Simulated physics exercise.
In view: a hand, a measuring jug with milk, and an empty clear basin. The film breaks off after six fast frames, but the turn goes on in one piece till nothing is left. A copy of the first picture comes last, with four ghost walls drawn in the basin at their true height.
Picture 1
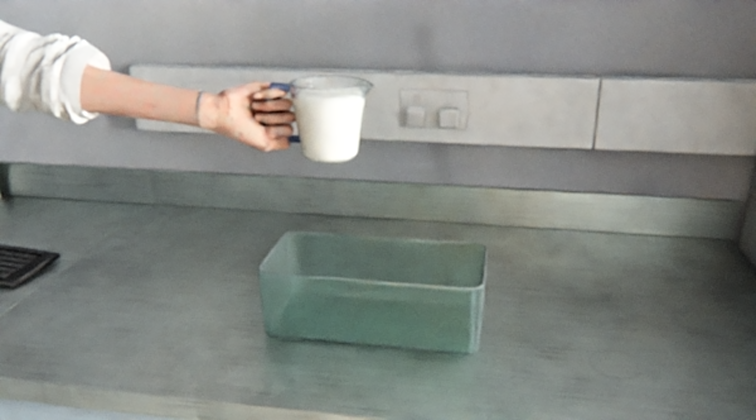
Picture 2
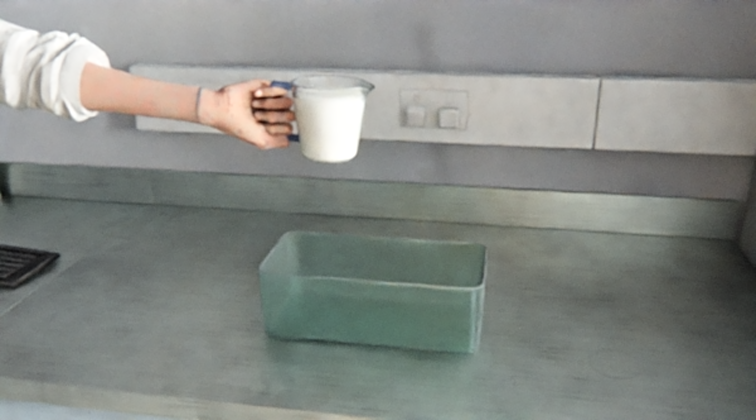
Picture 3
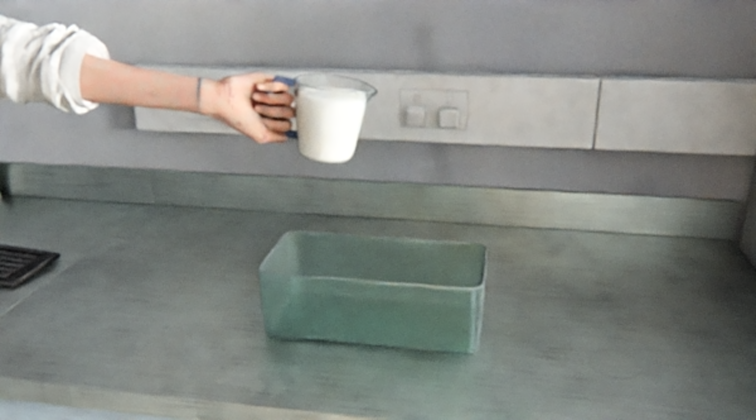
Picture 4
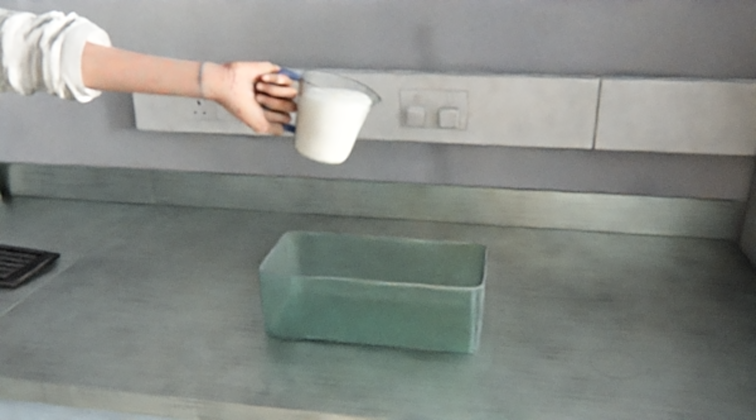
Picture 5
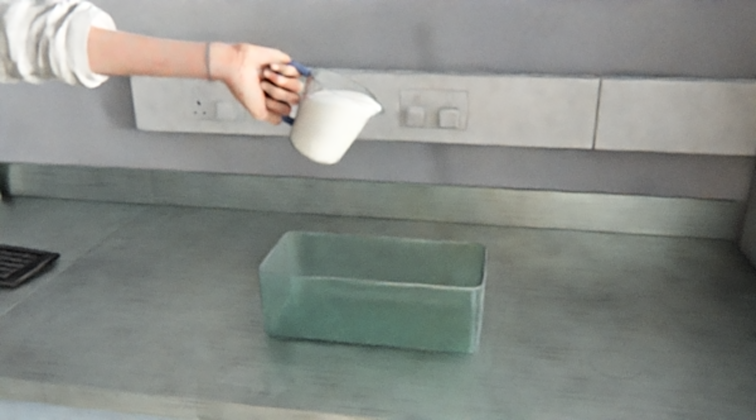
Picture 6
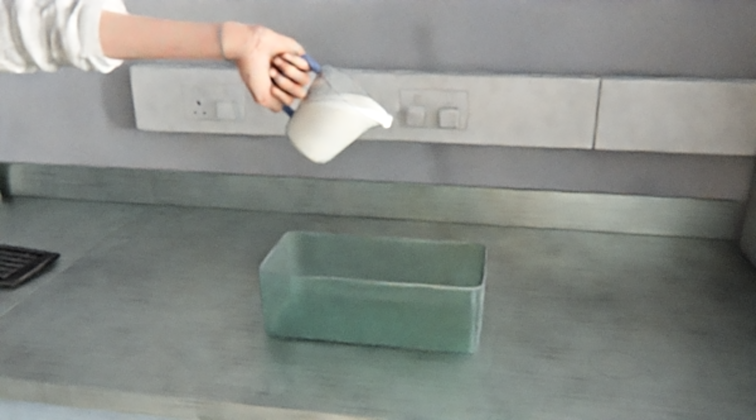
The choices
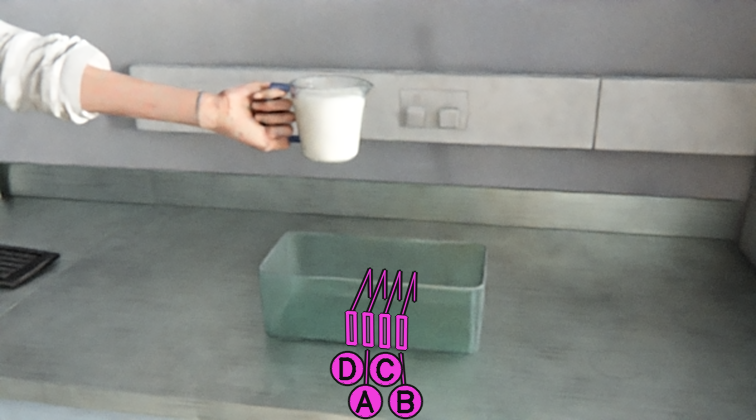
A hand holding a measuring jug of milk above a clear basin, tilting it rightward until the milk reaches the lip.
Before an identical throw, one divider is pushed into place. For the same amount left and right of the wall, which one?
The best position is B.
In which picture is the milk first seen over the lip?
Picture 6.
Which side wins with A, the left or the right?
The right one.
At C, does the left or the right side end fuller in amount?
More ends on the right.
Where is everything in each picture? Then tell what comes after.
Upright, lip at (372, 86); basin from (266, 333) to (478, 353); nothing has left yet.
Upright, lip at (373, 87); nothing has left yet.
Tipped about 7°, lip at (376, 92); nothing has left yet.
Tipped about 16°, lip at (380, 100); nothing has left yet.
Tipped about 28°, lip at (383, 111); nothing has left yet.
Tipped about 41°, lip at (384, 124); milk is over the lip, down to (384, 124).
On the marked copy, A at (367, 350); B at (400, 353); C at (384, 352); D at (351, 349).
Choosing A, about 8 % ends left of the wall and 87 % right of it; 6 % is lost outside.
Choosing B, about 49 % ends left of the wall and 46 % right of it; 5 % is lost outside.
Choosing C, about 18 % ends left of the wall and 77 % right of it; 5 % is lost outside.
Choosing D, about 8 % ends left of the wall and 86 % right of it; 6 % is lost outside.
